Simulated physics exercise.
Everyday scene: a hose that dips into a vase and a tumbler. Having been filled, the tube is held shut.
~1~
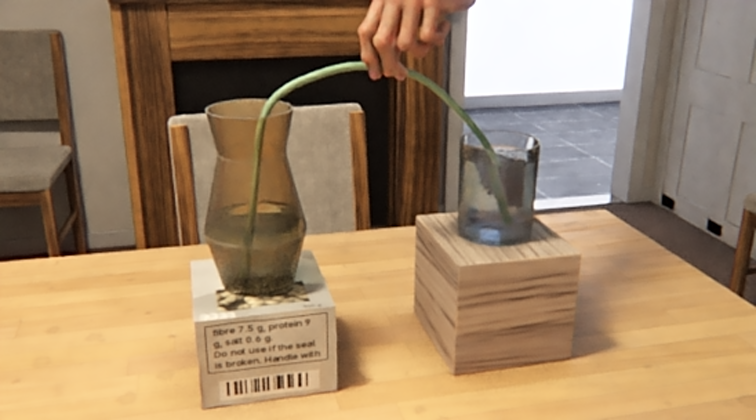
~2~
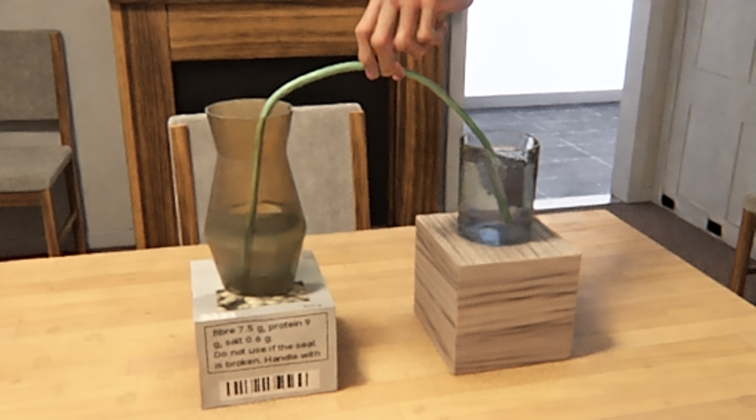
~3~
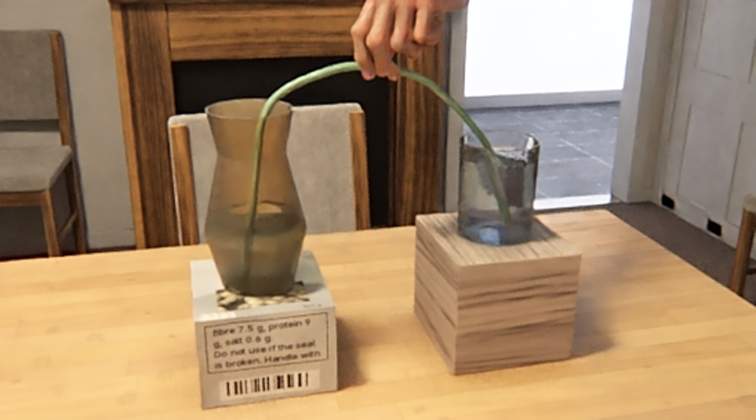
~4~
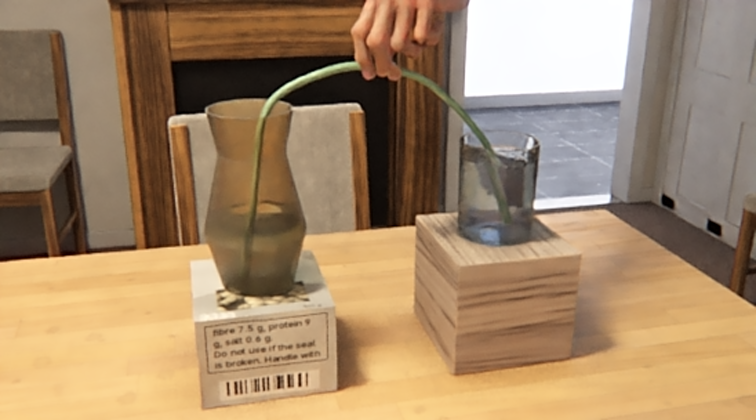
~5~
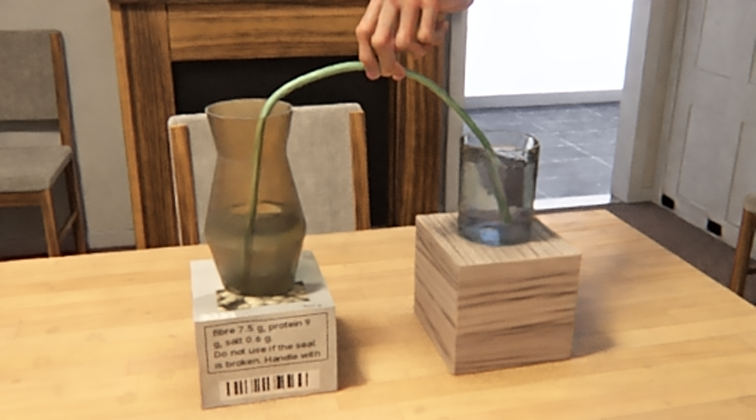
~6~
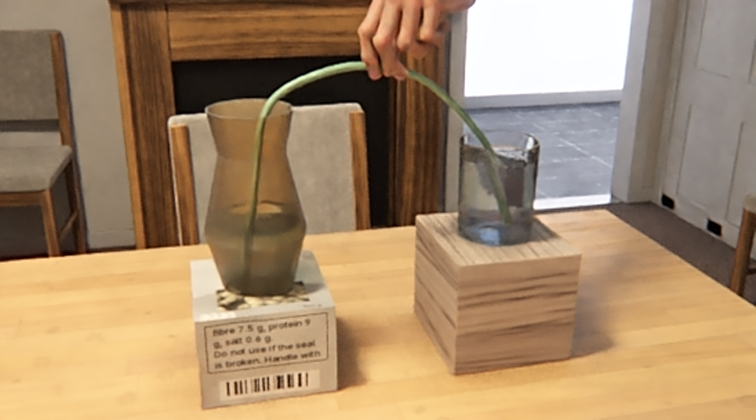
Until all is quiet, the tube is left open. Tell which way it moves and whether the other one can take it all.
Flow: To the left; taker: Holds it all.
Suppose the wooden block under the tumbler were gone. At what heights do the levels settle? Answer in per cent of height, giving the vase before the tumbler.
Levels in order: 5 %, 100 %.
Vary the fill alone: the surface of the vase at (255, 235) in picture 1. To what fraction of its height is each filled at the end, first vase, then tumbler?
Around 40 per cent, then around 45 per cent.
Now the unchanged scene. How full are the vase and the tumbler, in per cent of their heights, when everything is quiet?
It works out to around 50 per cent and then around 55 per cent.
A moment on, the vase is about a third full; the tumbler is about three quarters full.
Further on, the vase is about half full; the tumbler is about two thirds full.
When it is over, the vase is about half full; the tumbler is about half full; the two surfaces are level.
